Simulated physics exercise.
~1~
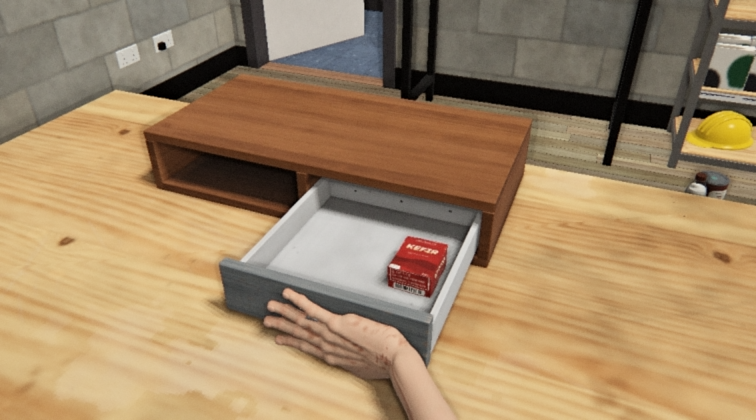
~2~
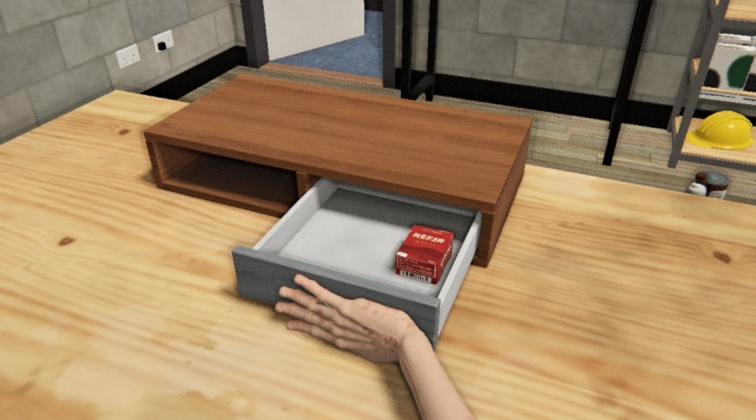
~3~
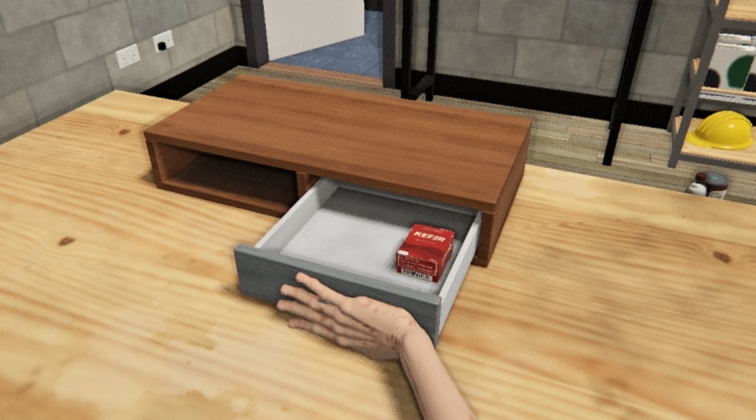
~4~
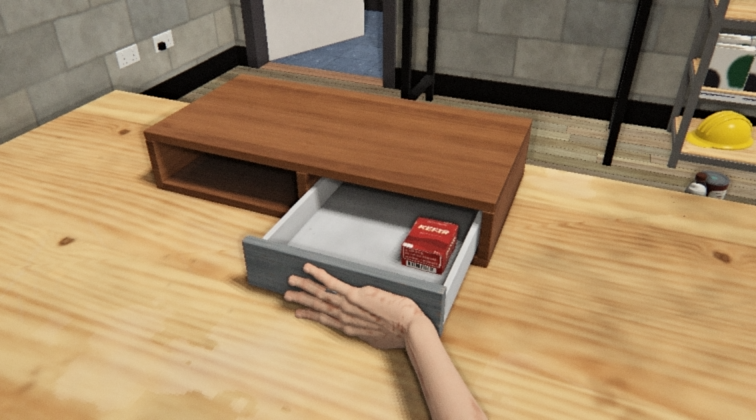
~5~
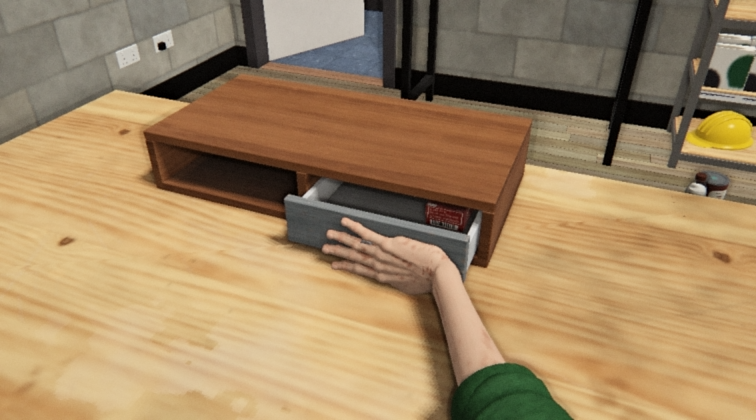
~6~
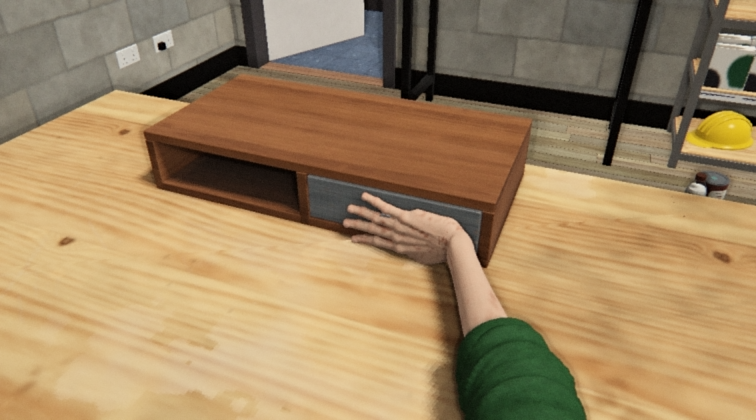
A grey-fronted drawer holding a small red carton slid back into a low wooden chest on a table as an open hand pushed its front, pausing briefly early on, until the carton was hidden and the drawer sat fully closed.
